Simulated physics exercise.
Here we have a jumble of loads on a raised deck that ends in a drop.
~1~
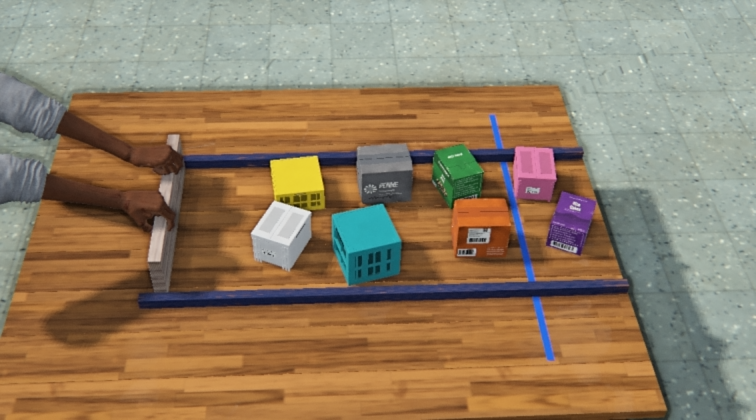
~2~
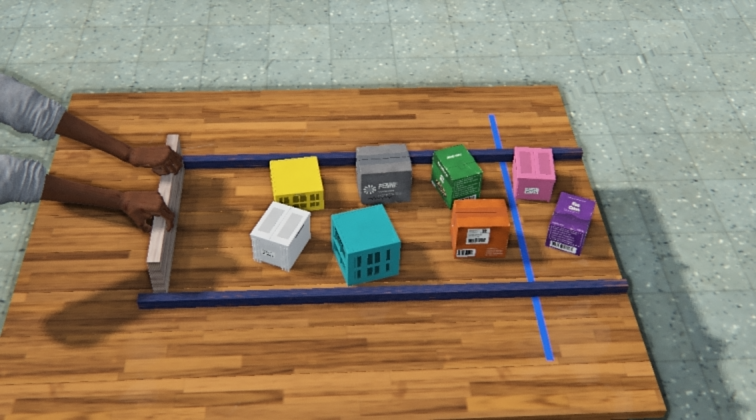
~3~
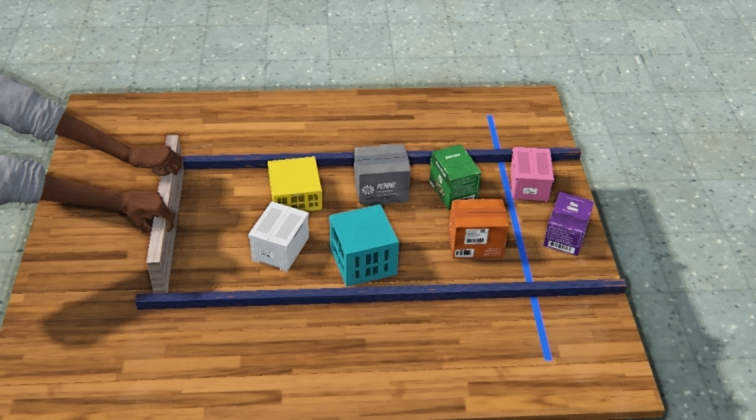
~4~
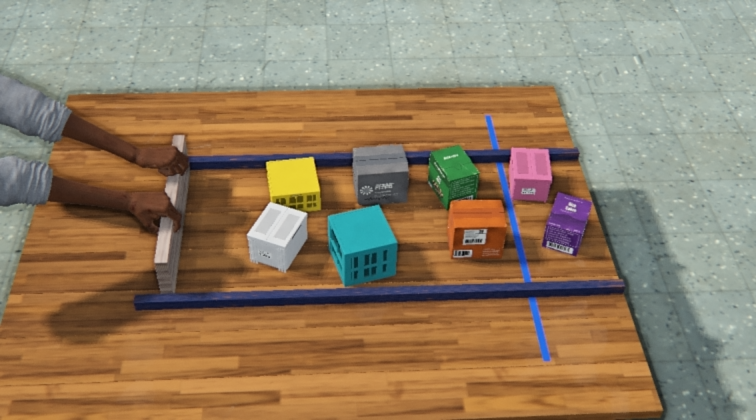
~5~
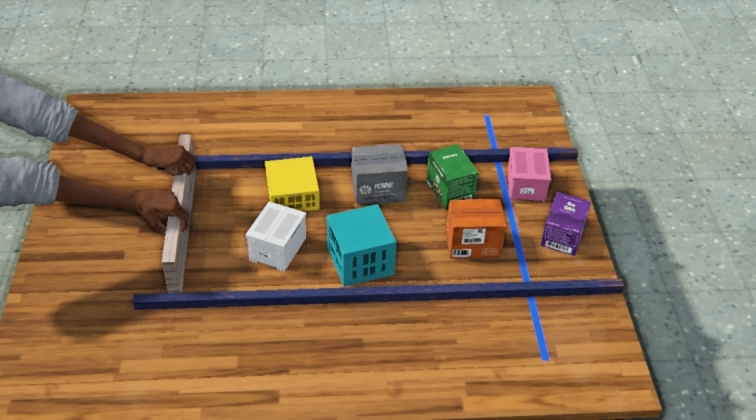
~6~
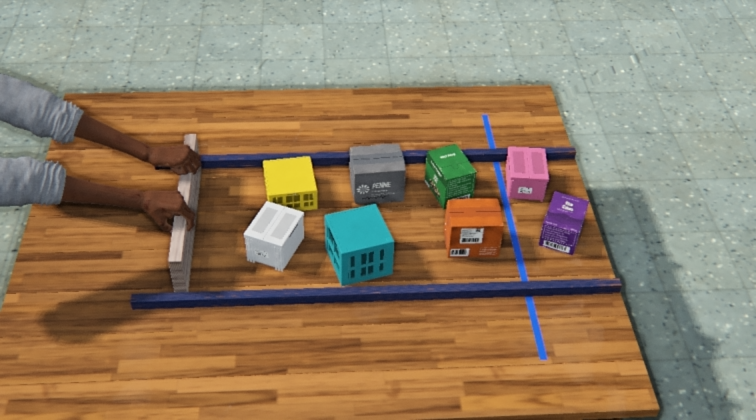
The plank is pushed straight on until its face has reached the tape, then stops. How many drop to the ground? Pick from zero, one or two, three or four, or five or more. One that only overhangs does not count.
The number that fall off is three or four.
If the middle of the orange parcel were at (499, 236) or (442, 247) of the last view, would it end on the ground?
In turn it is lost; falls.
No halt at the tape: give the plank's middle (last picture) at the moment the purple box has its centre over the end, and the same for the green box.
For the purple box at (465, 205), for the green box at (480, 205).
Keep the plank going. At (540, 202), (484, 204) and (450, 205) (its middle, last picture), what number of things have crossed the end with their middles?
In that order 5, 3 and 1.
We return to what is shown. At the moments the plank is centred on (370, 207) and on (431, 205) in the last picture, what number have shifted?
At the one place 6, at the other 8.
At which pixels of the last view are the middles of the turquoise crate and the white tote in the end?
Near (572, 243) and (532, 210).
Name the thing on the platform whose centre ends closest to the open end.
The grey box ends nearest.
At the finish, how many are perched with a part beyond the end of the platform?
That would be 2.
Early on, none off yet; purple box at rest near (564, 223); pink tote at rest near (526, 174); orange parcel at rest near (473, 228).
A while later, none off yet; purple box travelled a little near (577, 218); pink tote travelled a little near (547, 173); orange parcel travelled about its own width near (525, 223).
Finally, the number that fall off is three or four; lost, green box, pink tote and purple box.
